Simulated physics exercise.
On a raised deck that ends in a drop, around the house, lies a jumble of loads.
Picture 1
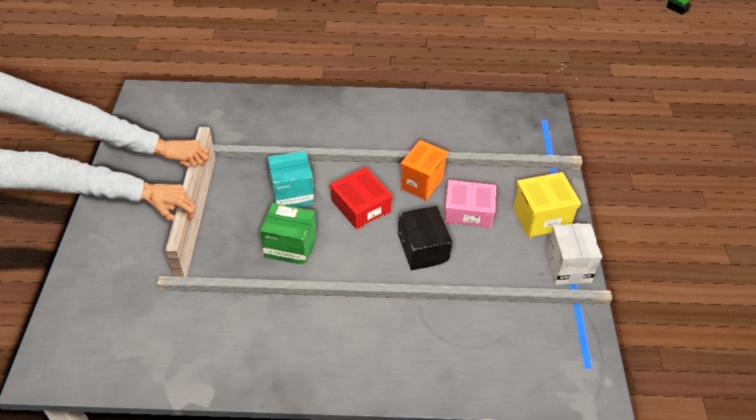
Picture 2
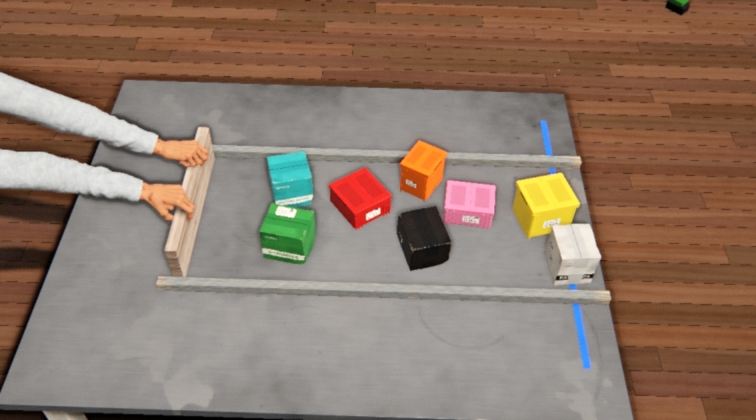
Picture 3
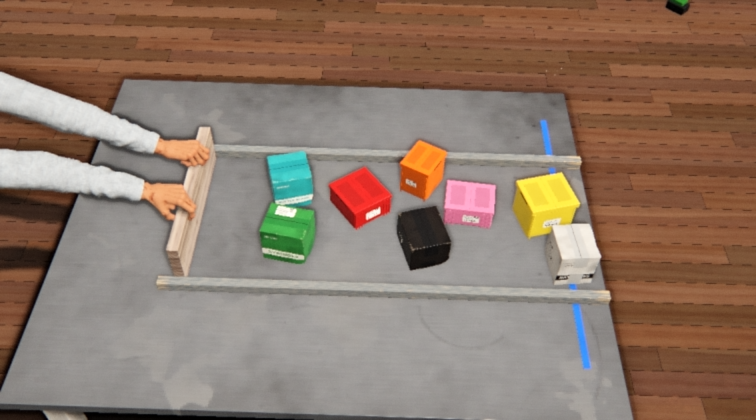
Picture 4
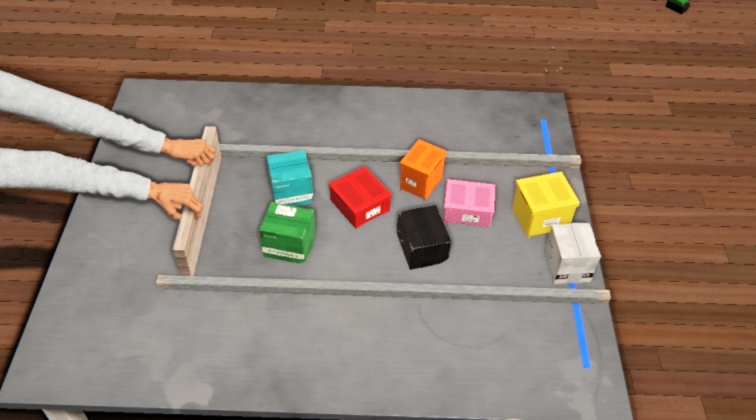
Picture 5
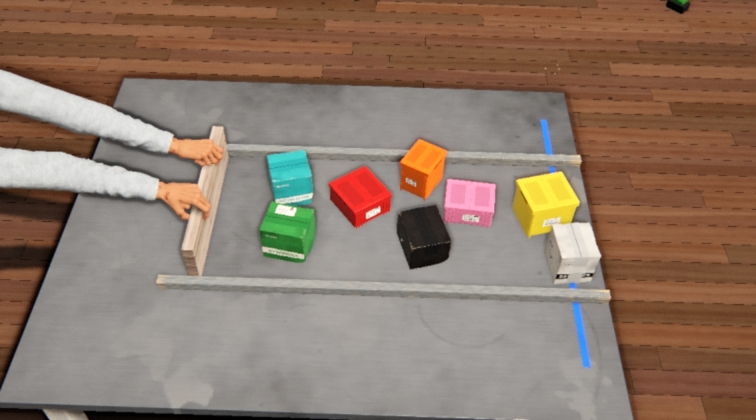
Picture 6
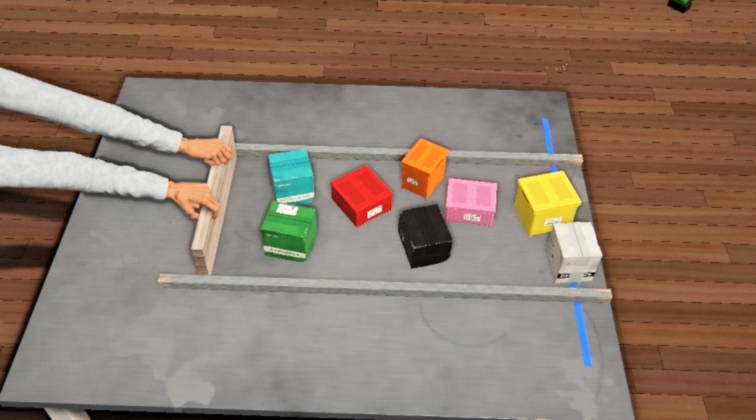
Two hands slide a wooden plank slightly right toward colourful boxes that stay still.
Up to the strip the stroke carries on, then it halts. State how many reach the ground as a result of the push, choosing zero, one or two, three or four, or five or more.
The push is going to send five or more over the edge.
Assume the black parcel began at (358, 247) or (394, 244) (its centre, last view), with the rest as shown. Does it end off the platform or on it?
Place by place, it comes down; drops off.
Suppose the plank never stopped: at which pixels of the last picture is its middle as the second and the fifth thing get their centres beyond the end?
I'd say close to (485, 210), and after that close to (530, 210).
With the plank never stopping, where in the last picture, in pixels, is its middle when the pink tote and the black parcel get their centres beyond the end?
Near (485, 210) in the first case, near (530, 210) in the other.
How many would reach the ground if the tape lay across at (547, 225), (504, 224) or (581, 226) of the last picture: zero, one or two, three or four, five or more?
In order: Five or over, then three to four, then at least five.
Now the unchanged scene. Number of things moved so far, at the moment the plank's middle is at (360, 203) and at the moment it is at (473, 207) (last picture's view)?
One spot: 6. Other spot: 8.
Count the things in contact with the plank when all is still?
So the total is 3.
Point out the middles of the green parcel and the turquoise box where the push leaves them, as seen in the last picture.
Near (594, 240) and (584, 196).
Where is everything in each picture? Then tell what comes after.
The first frame shows white parcel (572, 254); yellow tote (545, 206); pink tote (470, 204); plank (193, 200); tape (563, 227).
The second frame shows yellow tote (544, 207); turquoise box (291, 181).
The third frame shows pink tote (469, 204); red tote (360, 198).
The fourth frame shows white parcel (571, 254); plank (199, 199).
The fifth frame shows yellow tote (544, 205); orange tote (422, 170).
The sixth frame shows white parcel (573, 253); yellow tote (545, 205); pink tote (470, 203); plank (216, 199); tape (564, 226).
A little later, none off yet; white parcel at rest near (573, 253); yellow tote at rest near (545, 205); pink tote at rest near (470, 203).
Next, none off yet; white parcel at rest near (573, 253); yellow tote shifted a little near (572, 208); pink tote shifted about its own width near (520, 207).
Later still, one off so far; white parcel shifted about its own width near (610, 255); yellow tote fallen near (602, 265); pink tote shifted well along near (607, 211).
When it is over, the number that fall off is five or more; down, red tote, black parcel, pink tote, yellow tote and white parcel.
